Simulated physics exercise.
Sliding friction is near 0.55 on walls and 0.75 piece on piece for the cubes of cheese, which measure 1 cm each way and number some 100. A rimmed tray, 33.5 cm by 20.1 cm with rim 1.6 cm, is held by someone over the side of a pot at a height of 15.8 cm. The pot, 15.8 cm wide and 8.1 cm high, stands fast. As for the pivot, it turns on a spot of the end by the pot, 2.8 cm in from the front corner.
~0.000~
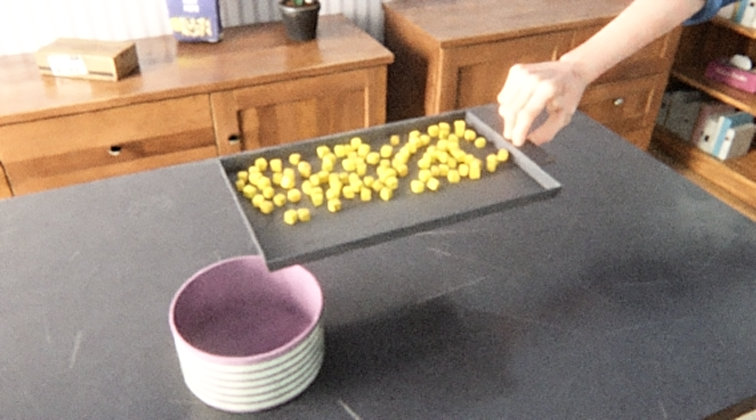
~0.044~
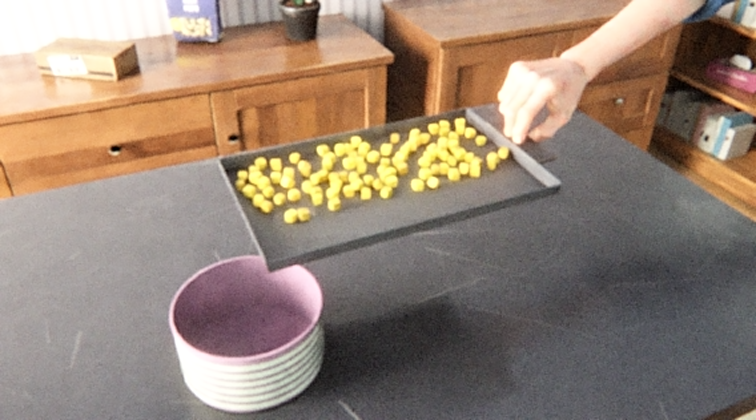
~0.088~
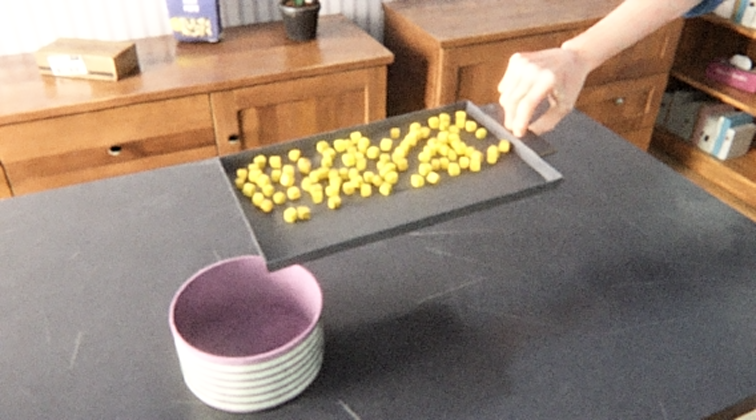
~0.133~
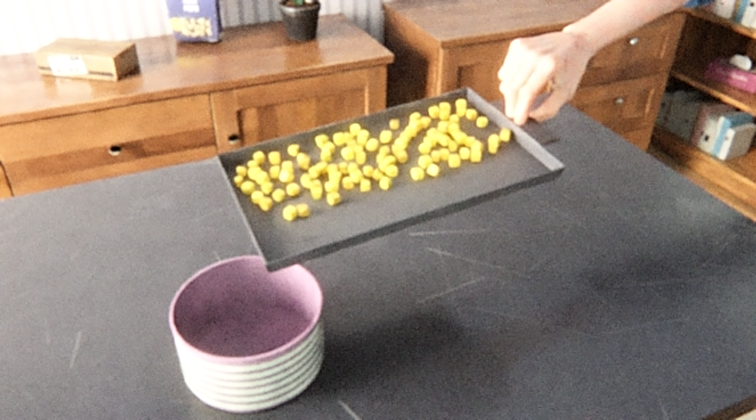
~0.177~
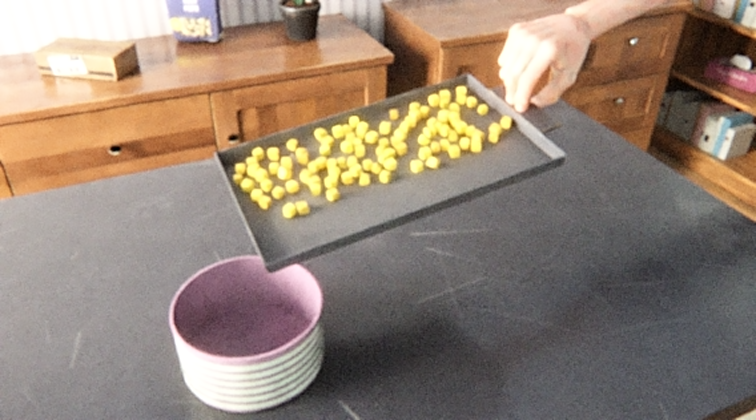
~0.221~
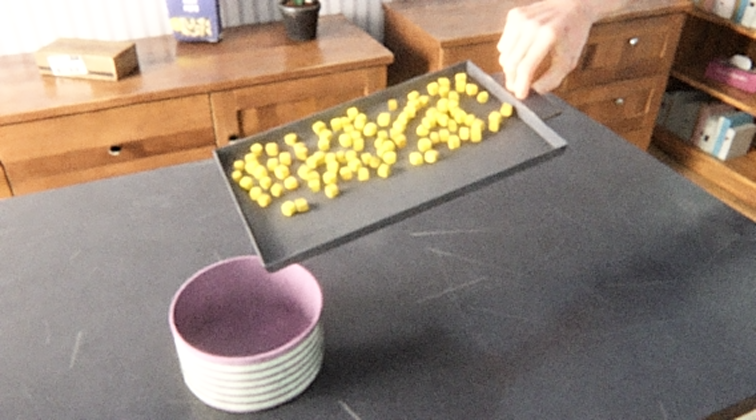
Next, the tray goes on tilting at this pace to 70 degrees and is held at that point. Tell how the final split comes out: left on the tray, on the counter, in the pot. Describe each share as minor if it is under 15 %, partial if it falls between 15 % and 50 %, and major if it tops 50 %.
Tray - partial; counter - partial; pot - partial.
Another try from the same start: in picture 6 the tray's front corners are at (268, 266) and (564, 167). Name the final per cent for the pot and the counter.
Pot: 5, counter: 65.
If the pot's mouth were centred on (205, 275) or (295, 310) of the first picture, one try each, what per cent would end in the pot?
15 % and 10 %.
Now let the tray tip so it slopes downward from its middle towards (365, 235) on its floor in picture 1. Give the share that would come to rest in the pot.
Roughly 10 % of the pieces.
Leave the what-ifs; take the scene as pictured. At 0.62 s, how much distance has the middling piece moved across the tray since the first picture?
I'd say close to 2 centimetres.
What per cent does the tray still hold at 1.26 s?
I'd say close to 35 per cent.
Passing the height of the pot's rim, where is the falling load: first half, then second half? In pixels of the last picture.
Earlier half close to (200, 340), later half at (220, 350) in pixels.
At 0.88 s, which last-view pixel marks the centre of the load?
Approx. (251, 215).
After 0.62 s, tilt 40 degrees; the tray holds 100 %, the pot 0 %.
After 0.88 s, tilt 58 degrees; the tray holds 90 %, the pot 0 %.
After 1.26 s, tilt 70 degrees; the tray holds 35 %, the pot 30 %.
In the end, at 2.4 s, tray 35 %, counter 35 %, pot 30 %.
